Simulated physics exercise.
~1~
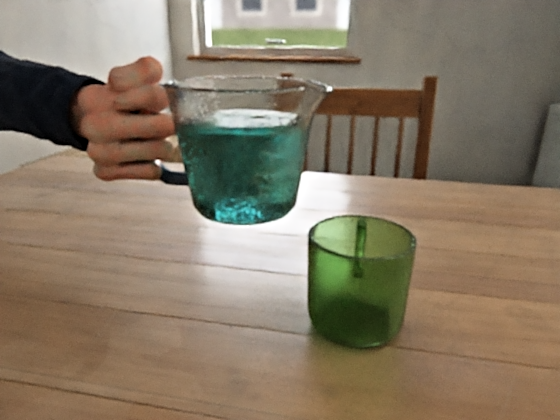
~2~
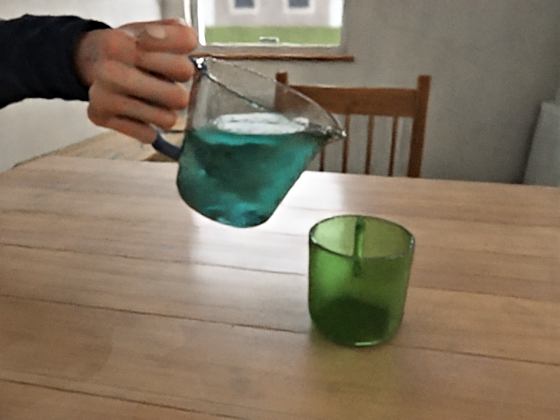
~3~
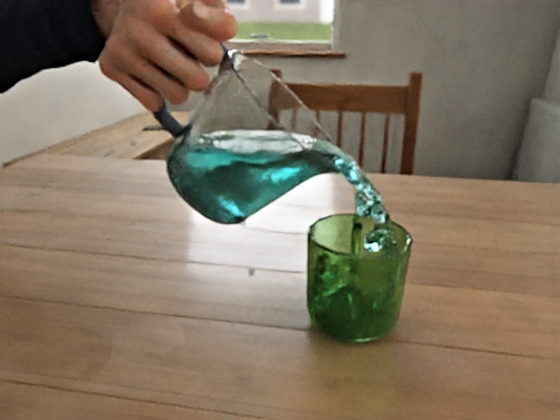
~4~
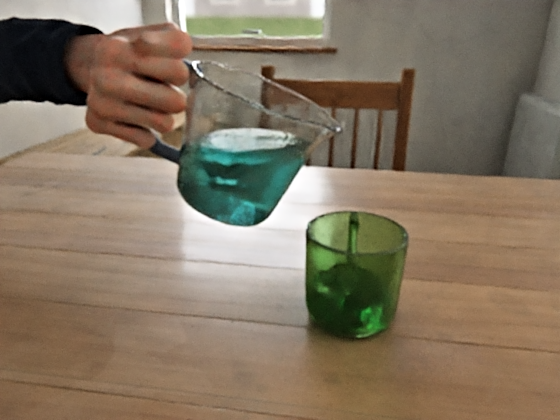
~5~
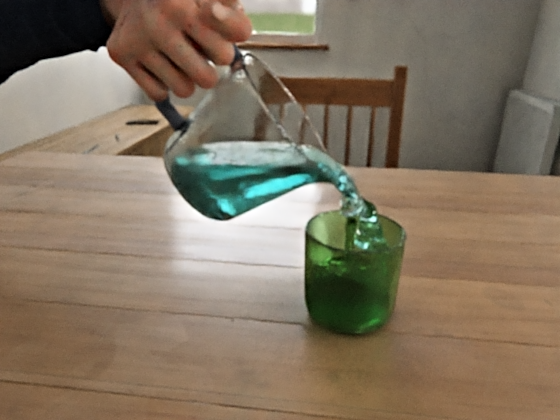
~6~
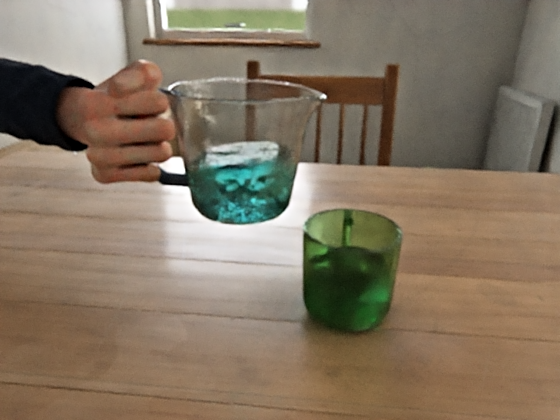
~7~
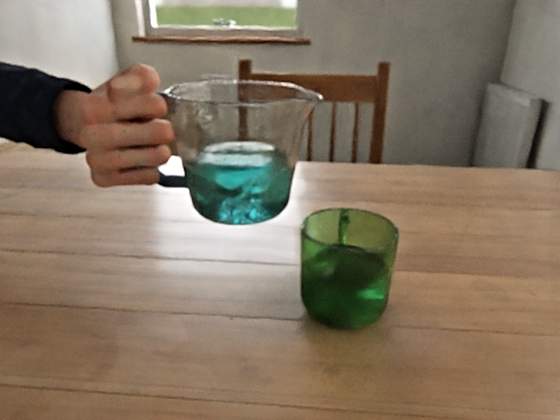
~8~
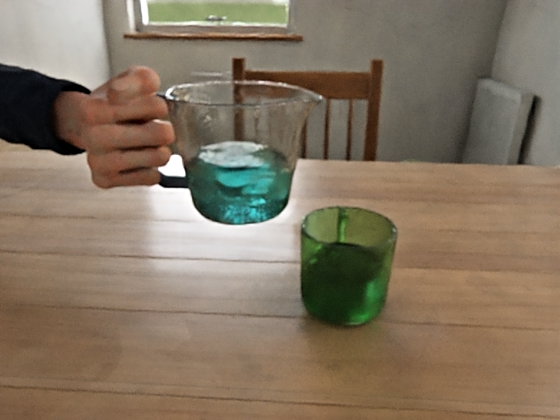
A hand held a clear jug of blue-green liquid above a wooden table and tipped it to pour into a green glass cup, eased back, then poured again before levelling the jug, leaving the cup partly filled and some liquid still in the jug.
